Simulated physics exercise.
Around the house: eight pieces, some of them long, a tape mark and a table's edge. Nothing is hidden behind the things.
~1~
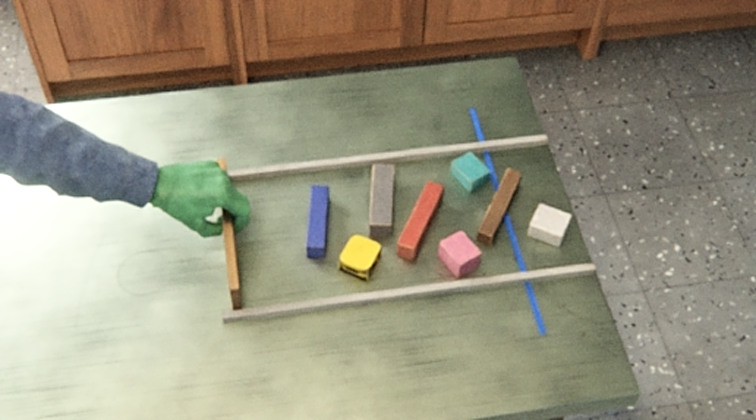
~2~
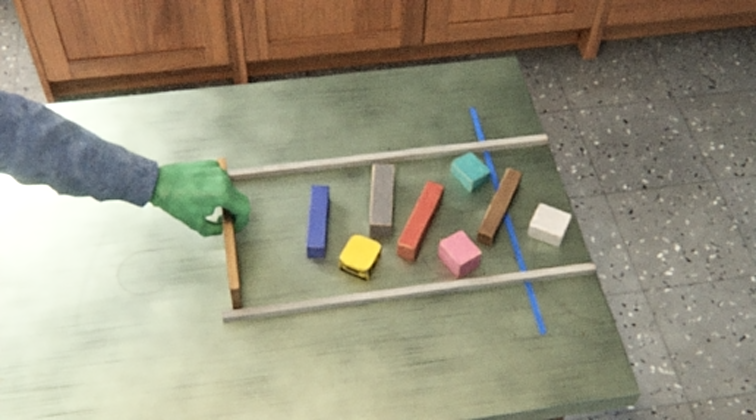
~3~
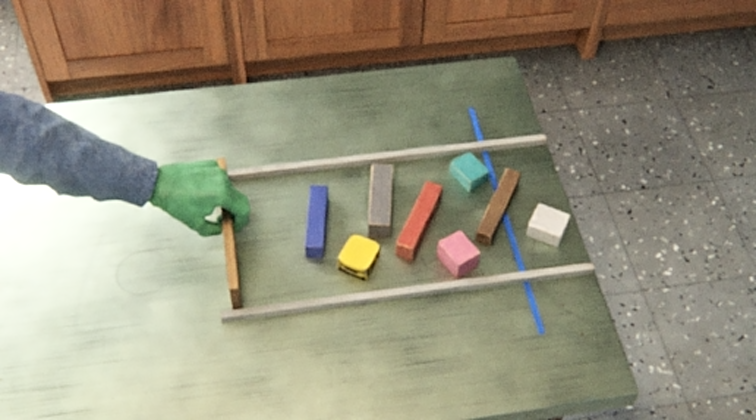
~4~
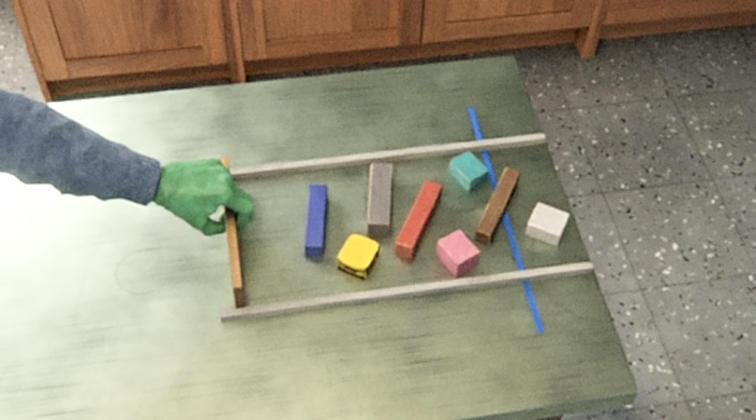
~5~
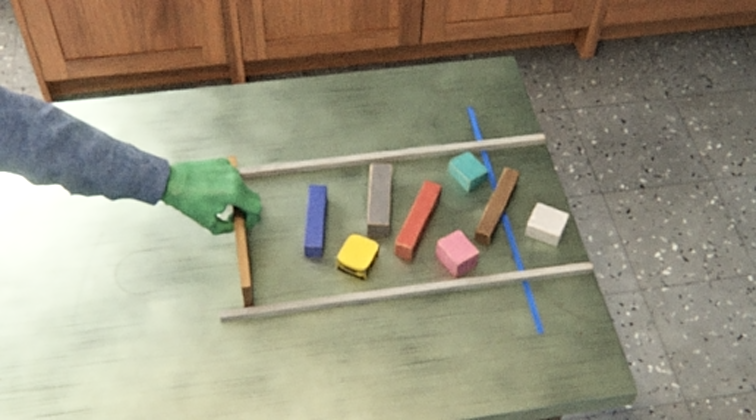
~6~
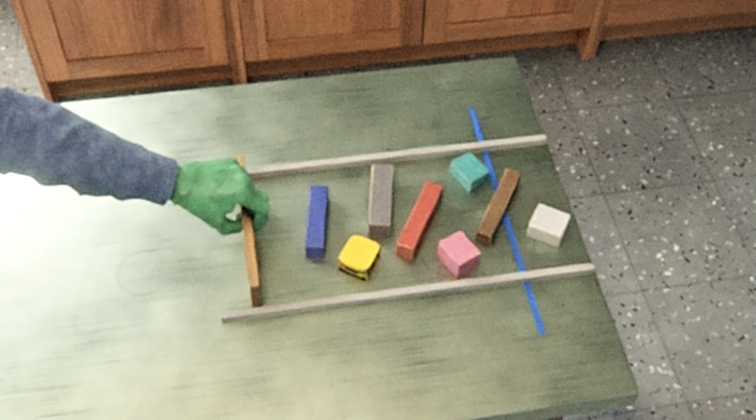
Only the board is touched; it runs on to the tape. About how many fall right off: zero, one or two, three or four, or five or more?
Outcome: The number that fall off is one or two.
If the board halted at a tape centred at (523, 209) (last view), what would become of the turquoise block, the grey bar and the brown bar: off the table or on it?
The turquoise block tumbles off, the grey bar holds on, the brown bar goes over.
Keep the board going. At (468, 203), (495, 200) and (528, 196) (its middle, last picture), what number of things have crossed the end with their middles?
In that order 0, 1 and 5.
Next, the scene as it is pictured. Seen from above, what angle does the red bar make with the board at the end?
Some 10 degrees.
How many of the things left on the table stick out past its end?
It comes to 2.
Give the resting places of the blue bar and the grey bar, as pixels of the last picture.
The blue bar stops around (510, 197); the grey bar around (525, 181).
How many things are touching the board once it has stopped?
It touches 2.
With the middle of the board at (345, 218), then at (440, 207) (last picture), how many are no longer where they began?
By then 2, and 7.
Early on, none off yet; white block at rest near (549, 225); brown bar at rest near (499, 206); turquoise block at rest near (470, 172).
A while later, none off yet; white block travelled a little near (564, 223); brown bar travelled a little near (537, 199); turquoise block travelled about its own width near (512, 160).
Finally, the number that fall off is one or two; lost, brown bar and white block.
